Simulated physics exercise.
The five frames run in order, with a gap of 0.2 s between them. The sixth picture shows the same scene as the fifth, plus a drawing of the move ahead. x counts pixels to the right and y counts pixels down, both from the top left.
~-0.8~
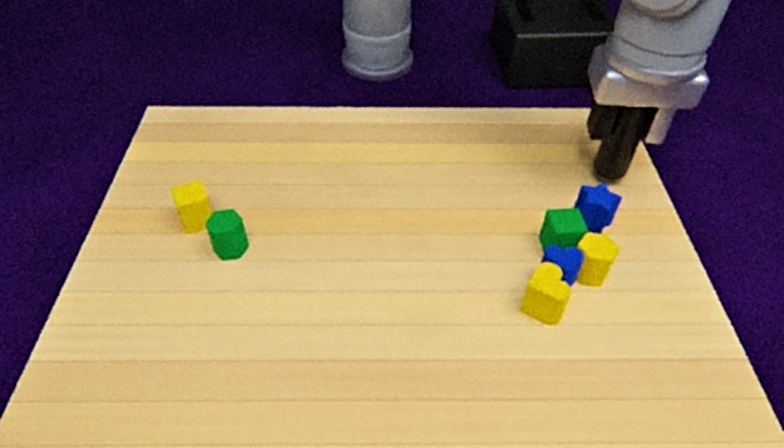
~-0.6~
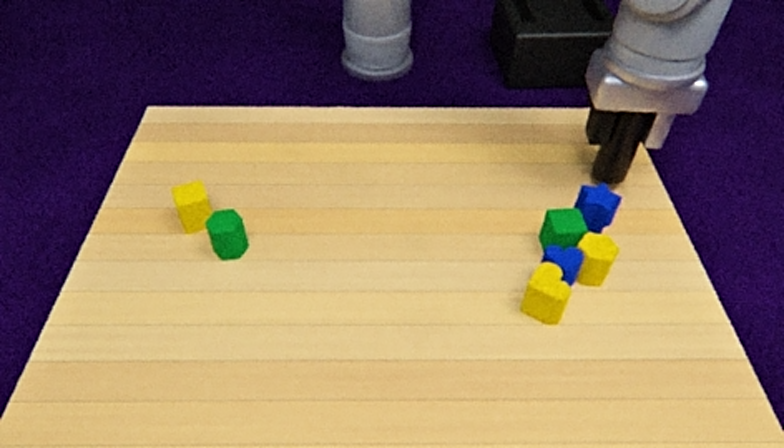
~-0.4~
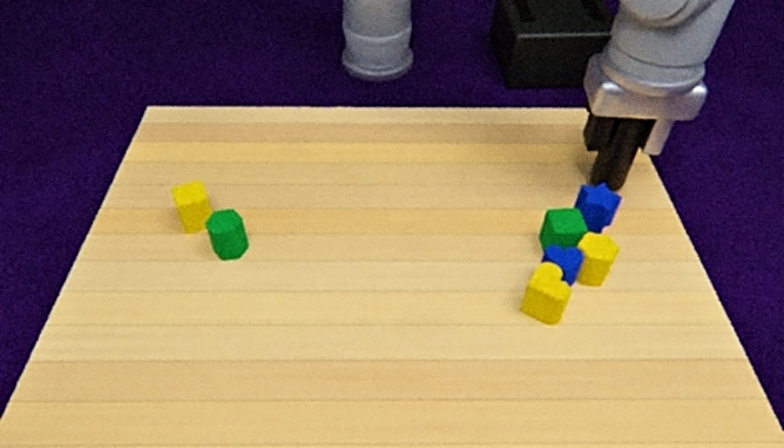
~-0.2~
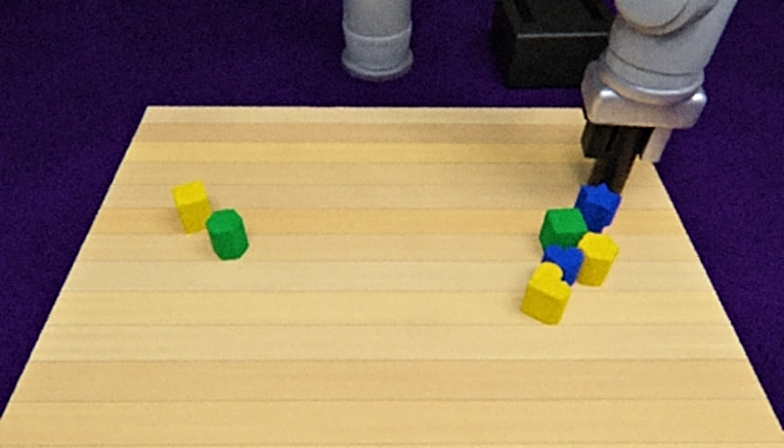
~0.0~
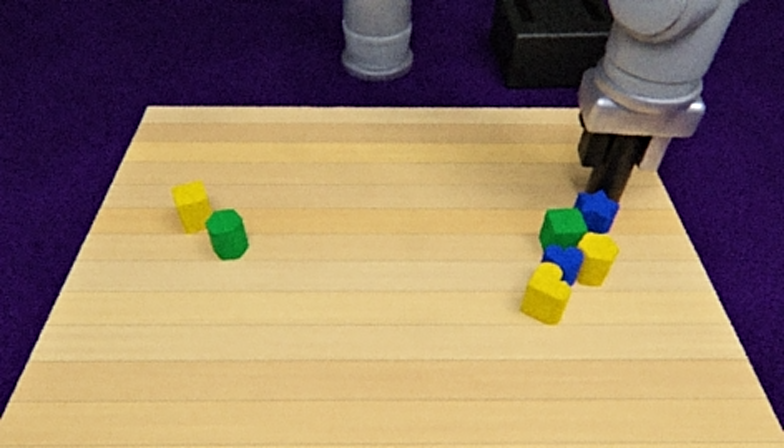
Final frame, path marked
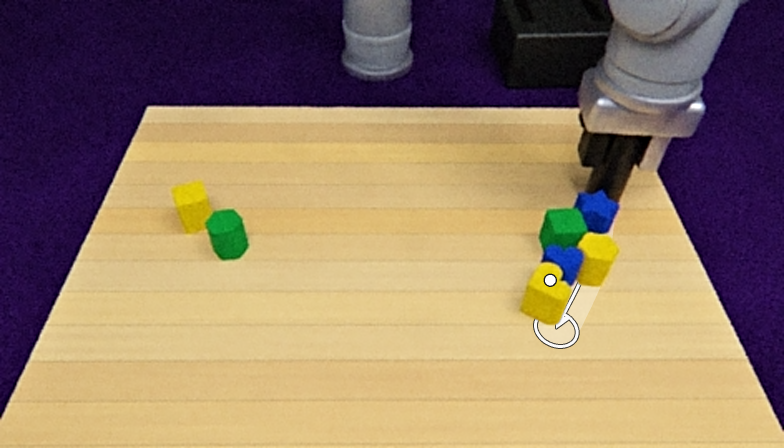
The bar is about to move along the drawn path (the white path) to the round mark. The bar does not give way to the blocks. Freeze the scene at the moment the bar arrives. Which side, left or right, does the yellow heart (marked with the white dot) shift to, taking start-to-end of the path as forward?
My answer: Right.
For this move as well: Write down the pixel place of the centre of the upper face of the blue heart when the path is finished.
Expect it around (530, 314).
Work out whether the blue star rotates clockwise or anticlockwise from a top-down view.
The turn is anti-clockwise.
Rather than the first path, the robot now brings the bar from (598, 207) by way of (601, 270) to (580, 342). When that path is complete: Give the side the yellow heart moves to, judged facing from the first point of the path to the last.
Right-hand side.
The line goes from (598, 207) over (587, 265) to (556, 329); the dot is on the yellow heart.
The first path, step by step. One third of the way, bar at (596, 234); yellow heart at (545, 282), turned 15° anticlockwise; blue heart at (564, 260), turned 35° clockwise; blue star at (599, 245), turned 25° anticlockwise; yellow six-sided block at (609, 272), turned 20° anticlockwise.
Two thirds of the way, bar at (582, 276); yellow heart at (522, 292), turned 15° anticlockwise; blue heart at (550, 283), turned 95° clockwise; blue star at (585, 286), turned 40° anticlockwise; yellow six-sided block at (615, 315), turned 75° anticlockwise.
At the end, bar at (560, 318); yellow heart at (500, 298), turned 40° clockwise; blue heart at (530, 314), turned 155° clockwise; blue star at (573, 335), turned 55° anticlockwise; yellow six-sided block at (623, 341), turned 130° anticlockwise.
